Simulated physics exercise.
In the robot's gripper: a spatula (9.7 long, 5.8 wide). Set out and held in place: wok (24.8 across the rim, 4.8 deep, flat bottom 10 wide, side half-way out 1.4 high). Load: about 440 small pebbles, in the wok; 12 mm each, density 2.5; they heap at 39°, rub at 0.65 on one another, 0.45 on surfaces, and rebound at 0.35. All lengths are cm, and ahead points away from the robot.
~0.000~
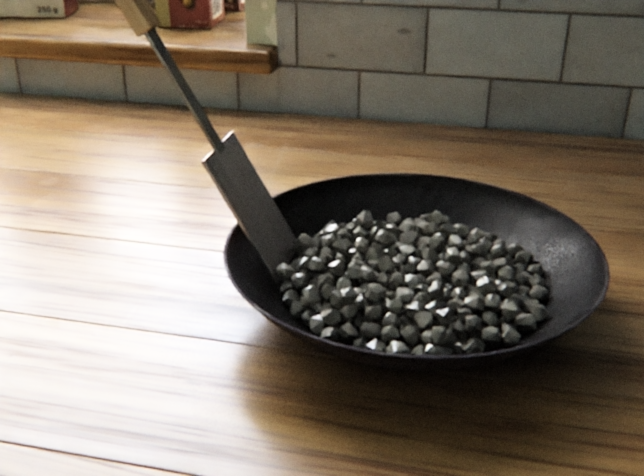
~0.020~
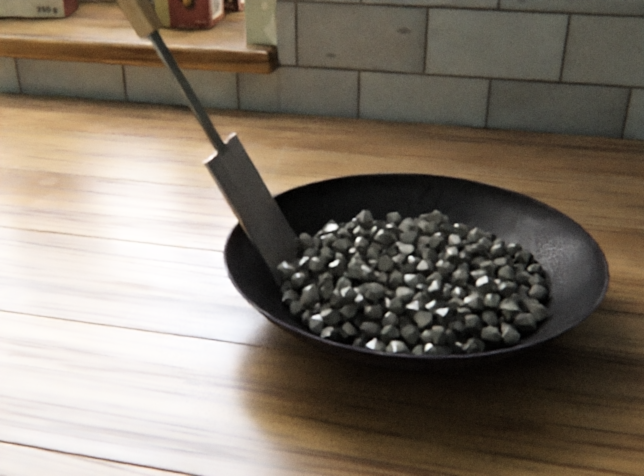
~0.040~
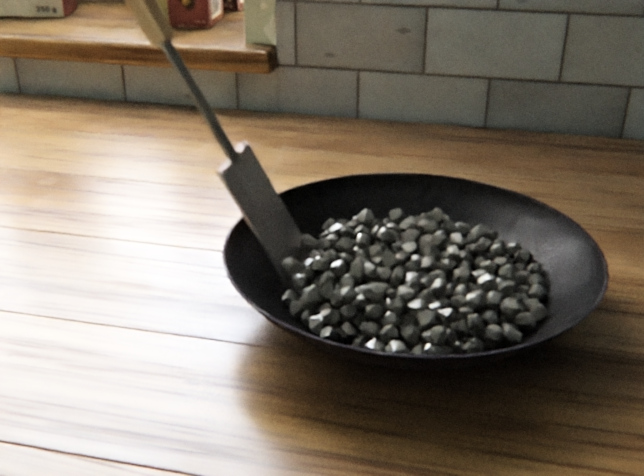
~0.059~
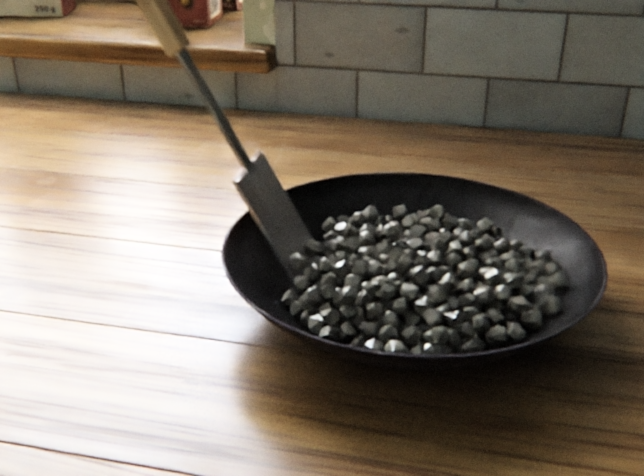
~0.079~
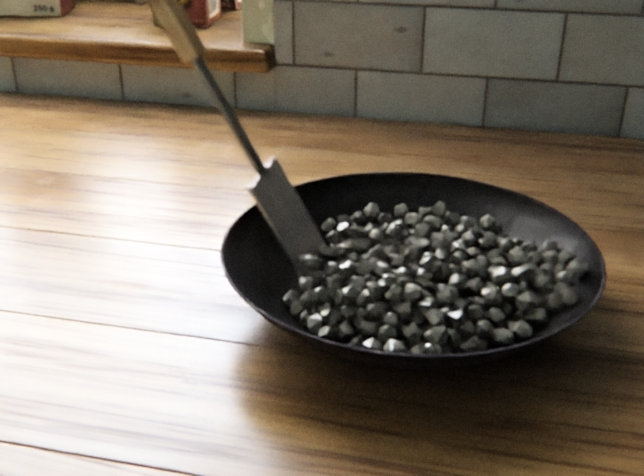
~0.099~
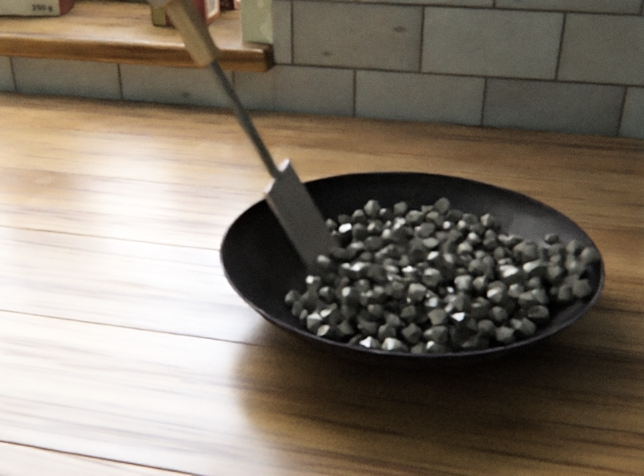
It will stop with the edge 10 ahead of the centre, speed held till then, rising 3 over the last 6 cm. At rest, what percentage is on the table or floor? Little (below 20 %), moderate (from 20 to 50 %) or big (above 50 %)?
Answer: Moderate; from 20 to 50 % of the small pebbles finish on the table or floor.
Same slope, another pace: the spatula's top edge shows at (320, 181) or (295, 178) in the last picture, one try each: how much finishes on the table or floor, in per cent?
Some 40 and 45 per cent.
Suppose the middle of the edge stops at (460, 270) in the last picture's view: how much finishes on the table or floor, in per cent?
About 5 per cent.
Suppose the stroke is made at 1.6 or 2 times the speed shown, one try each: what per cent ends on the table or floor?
Some 45 and 45 per cent.
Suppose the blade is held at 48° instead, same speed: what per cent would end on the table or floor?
In that case some 35 per cent.
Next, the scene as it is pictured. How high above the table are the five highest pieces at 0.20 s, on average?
About 7 cm.
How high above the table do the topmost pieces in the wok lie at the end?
Roughly 5.5 cm.
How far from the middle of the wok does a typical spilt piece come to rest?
Some 22 cm.
By 0.20 s, sloping 61°, highest piece 7 above the table; 438 in the wok, 7 on the blade or in flight.
By 0.29 s, sloping 61°, highest piece 8 above the table; 412 in the wok, 10 on the table or floor, 23 on the blade or in flight.
By 0.54 s, sloping 61°, highest piece 6 above the table; 285 in the wok, 160 on the table or floor.
By 1.59 s, sloping 61°, highest piece 6 above the table; 285 in the wok, 160 on the table or floor.
Final count, 285 in the wok, 160 on the table or floor. That is 36 % on the table or floor.
